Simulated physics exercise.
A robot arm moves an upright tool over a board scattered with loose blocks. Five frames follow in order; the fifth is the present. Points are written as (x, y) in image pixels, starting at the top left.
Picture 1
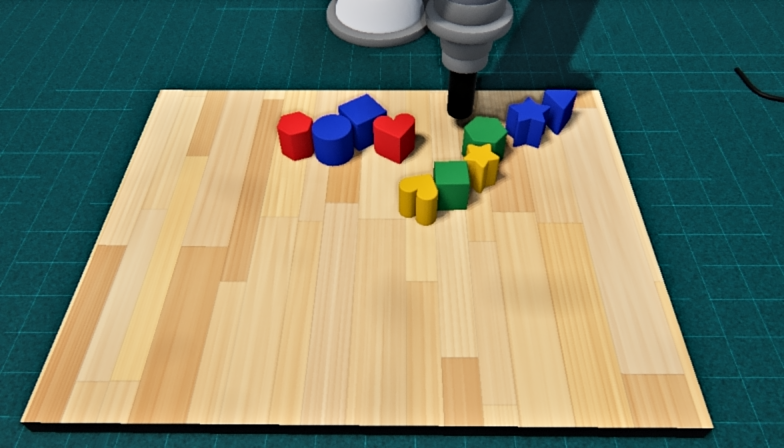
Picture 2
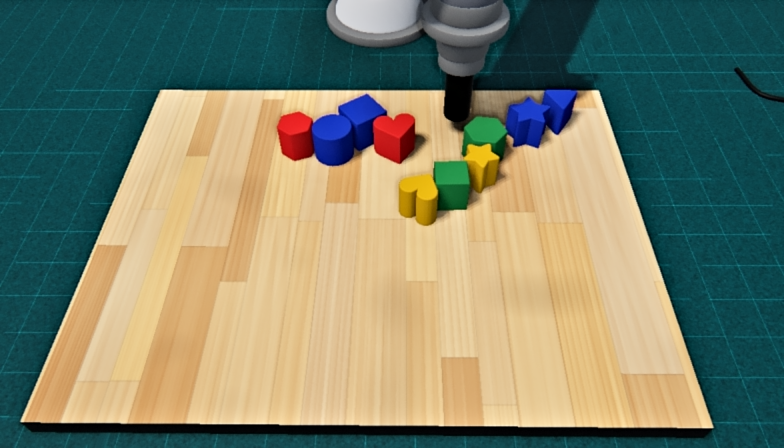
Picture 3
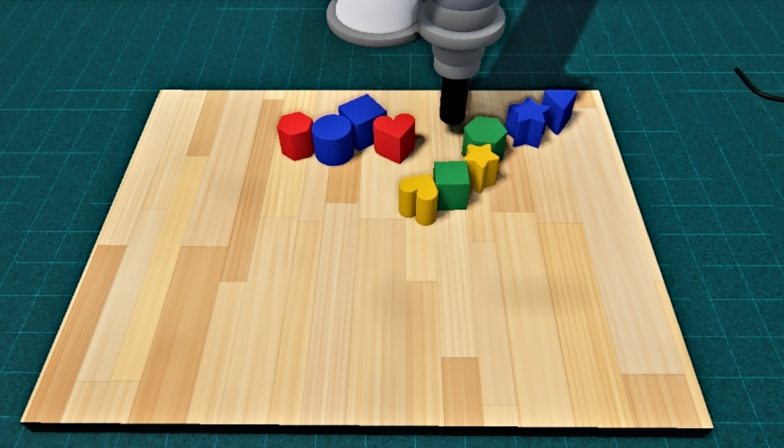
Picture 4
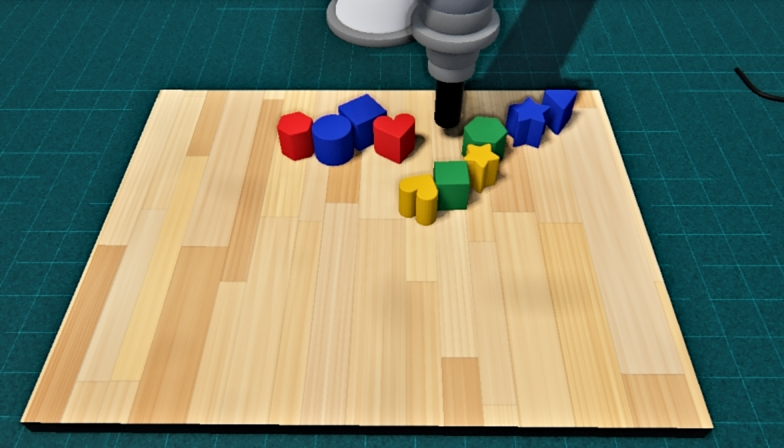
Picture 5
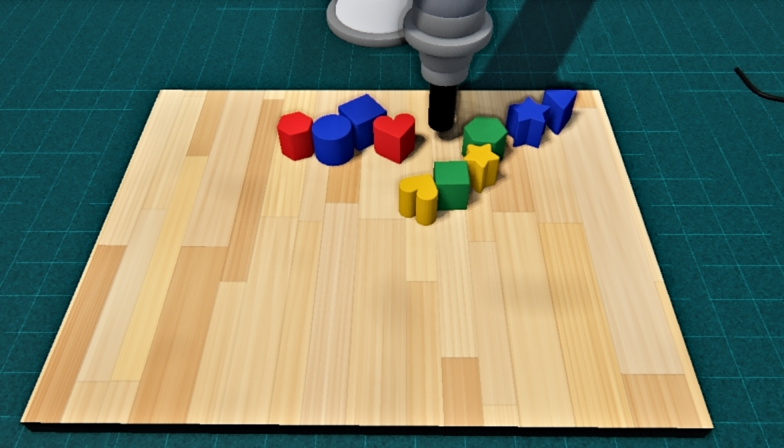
A light wooden board lies on a dark teal gridded surface, seen from above and in front by a still camera. Near its far edge sit red, blue, green and yellow blocks, with a red heart left of a green hexagon and a yellow heart and green square nearer. The arm's upright black tool drifts slightly left and nearer between the red heart and hexagon, while every block stays still.
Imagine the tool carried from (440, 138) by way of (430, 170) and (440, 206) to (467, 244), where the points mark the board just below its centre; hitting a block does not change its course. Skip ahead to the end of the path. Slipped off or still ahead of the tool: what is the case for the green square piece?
It will get left beside or behind the tool.
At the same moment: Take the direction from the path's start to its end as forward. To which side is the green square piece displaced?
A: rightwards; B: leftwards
It's B.
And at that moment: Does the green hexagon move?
Short answer: No.
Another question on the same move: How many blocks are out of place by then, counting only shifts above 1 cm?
Answer: Two blocks.
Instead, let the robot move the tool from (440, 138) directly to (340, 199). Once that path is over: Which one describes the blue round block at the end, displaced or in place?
That block gets shifted.
What follows on the original path. One third of the way, tool (430, 158); nothing pushed yet.
Two thirds of the way, tool (441, 193); yellow heart-shaped block (418, 195), turned 45° clockwise; green square piece (473, 190), turned 60° anticlockwise.
At the end, tool (469, 231); red heart-shaped block still; yellow heart-shaped block (420, 199), turned 70° clockwise; green square piece (496, 202), turned 110° anticlockwise; green hexagon still.
